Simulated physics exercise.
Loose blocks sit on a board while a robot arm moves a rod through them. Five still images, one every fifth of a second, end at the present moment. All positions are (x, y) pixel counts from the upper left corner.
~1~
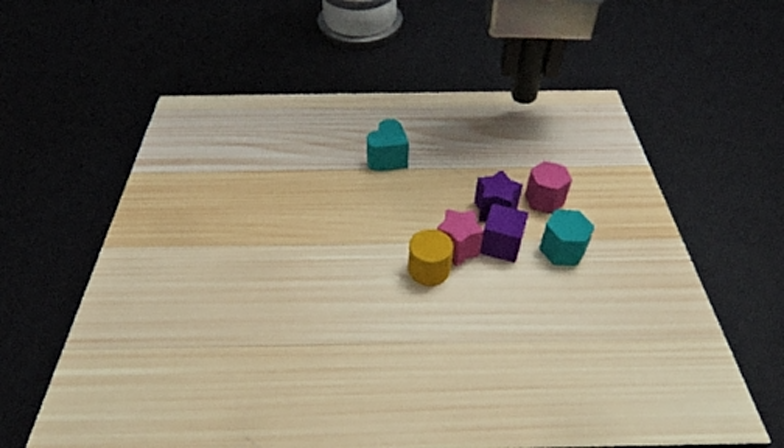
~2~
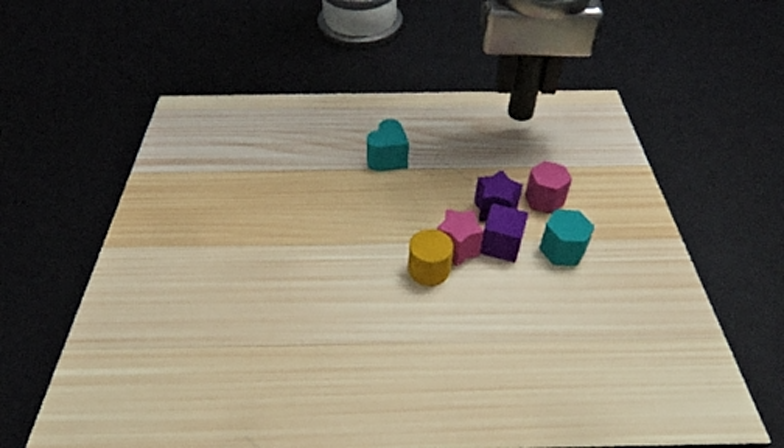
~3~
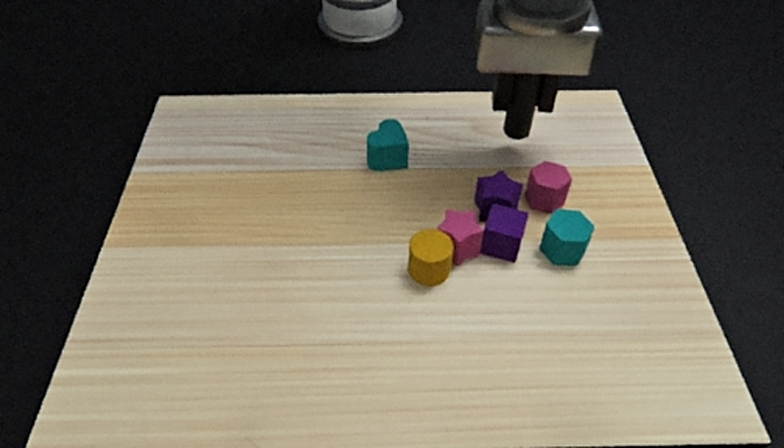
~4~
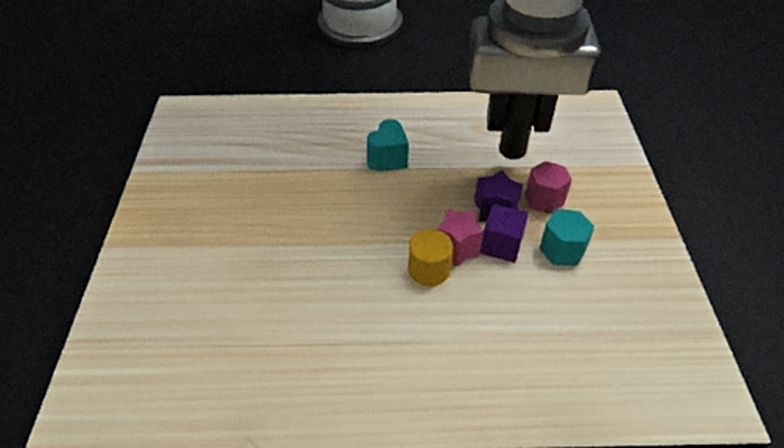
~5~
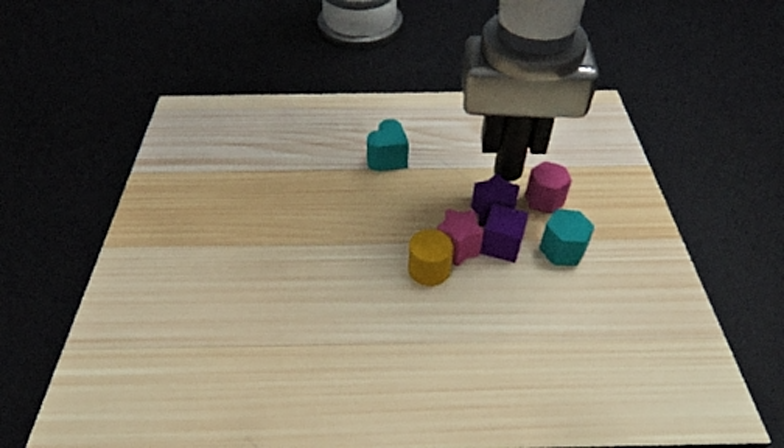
A pale wooden board lies on a black surface, seen from above at an angle by a still camera. A teal heart block sits upper left of a loose cluster of a yellow cylinder, pink and purple stars, a purple cube, and pink and teal hexagons. From the top right, a robot arm steadily moves its dark rod toward the viewer and slightly left, reaching the purple star, which barely shifts.
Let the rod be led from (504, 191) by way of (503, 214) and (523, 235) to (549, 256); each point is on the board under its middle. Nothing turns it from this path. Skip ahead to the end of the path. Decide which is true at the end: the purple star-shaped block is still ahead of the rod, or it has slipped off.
It will get left beside or behind the rod.
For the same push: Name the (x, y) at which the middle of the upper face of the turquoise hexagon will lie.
Roughly at (596, 234).
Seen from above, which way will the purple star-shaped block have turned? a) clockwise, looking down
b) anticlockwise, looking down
I choose a.
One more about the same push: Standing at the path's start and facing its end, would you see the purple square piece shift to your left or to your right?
It goes toward the right-hand side.
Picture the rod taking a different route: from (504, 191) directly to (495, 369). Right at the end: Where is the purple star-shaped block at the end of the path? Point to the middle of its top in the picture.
Somewhere near (469, 260).
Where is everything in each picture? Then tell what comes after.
The first frame shows tip of the rod at (524, 98), middles of tops, pink star-shaped block at (461, 223), purple star-shaped block at (500, 185), purple square piece at (507, 220), turquoise hexagon at (571, 225).
The second frame shows rod at (520, 114), nothing pushed.
The third frame shows rod at (516, 132), nothing pushed.
The fourth frame shows rod at (512, 152), nothing pushed.
The fifth frame shows rod at (508, 173), pink star-shaped block at (461, 223), purple star-shaped block at (498, 188), purple square piece at (507, 220), turquoise hexagon at (571, 225).
On the path given first. One third of the way, rod at (507, 197); pink star-shaped block at (454, 229), turned 10° clockwise; purple star-shaped block at (489, 207); purple square piece at (505, 238), turned 25° anticlockwise.
Two thirds of the way, rod at (528, 219); pink star-shaped block at (452, 230); purple star-shaped block at (492, 216), turned 20° clockwise; purple square piece at (504, 250), turned 35° anticlockwise.
At the end, rod at (555, 238); pink star-shaped block at (452, 230); purple star-shaped block at (492, 216), turned 20° clockwise; purple square piece at (504, 250), turned 35° anticlockwise; turquoise hexagon at (596, 234), turned 30° anticlockwise.
